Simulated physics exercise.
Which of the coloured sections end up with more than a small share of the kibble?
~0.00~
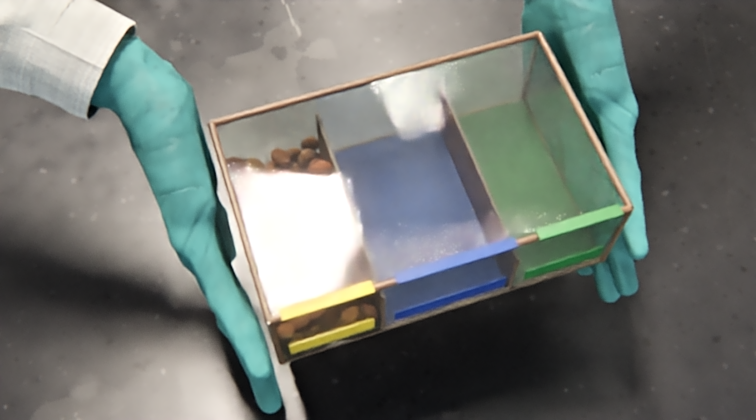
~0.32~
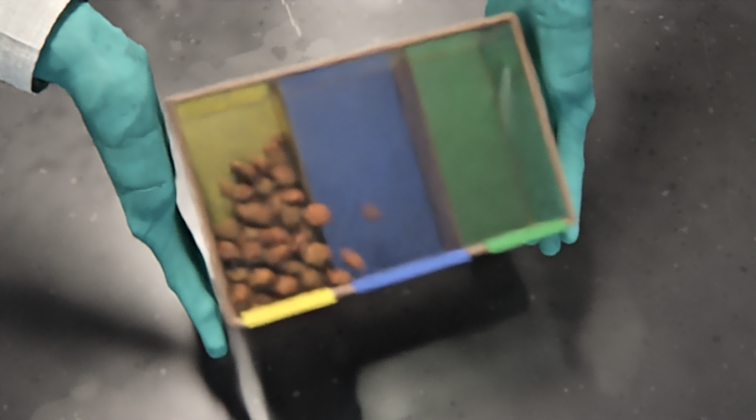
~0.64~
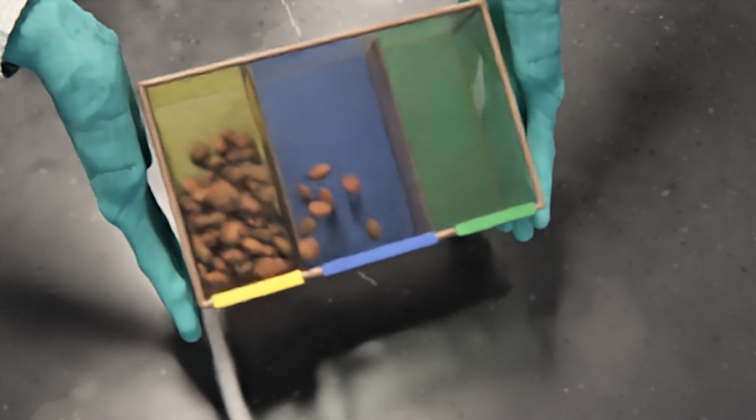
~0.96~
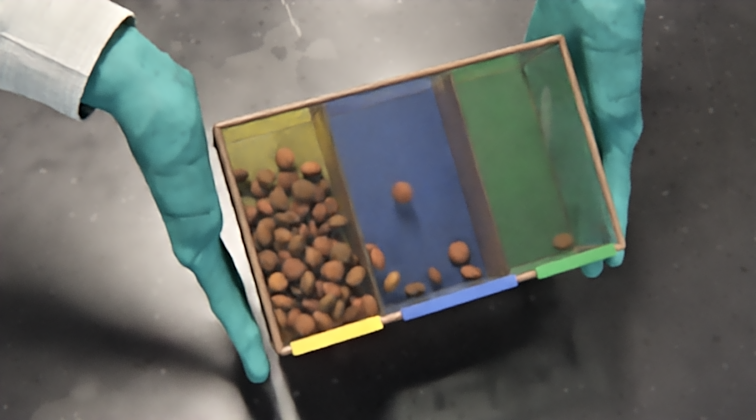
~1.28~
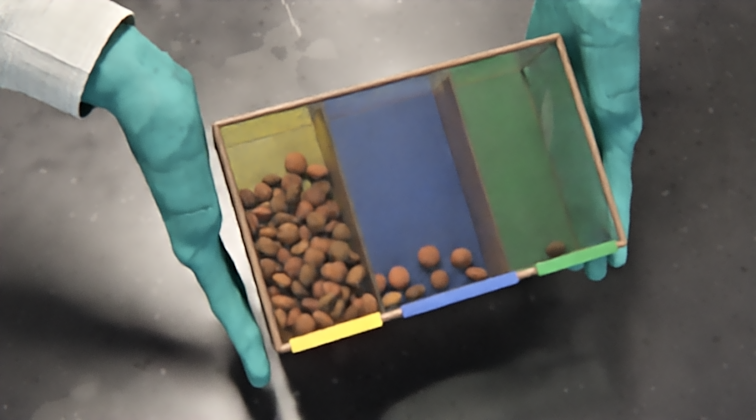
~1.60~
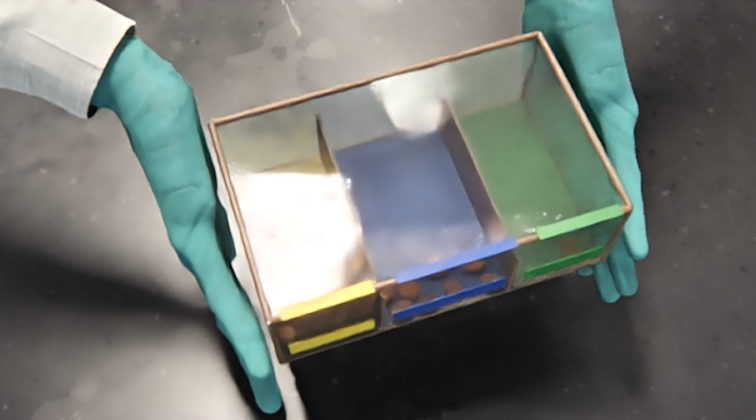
Only the yellow section does, as it keeps nearly all of the kibble. The blue section has just a few bits and the green one has next to none.
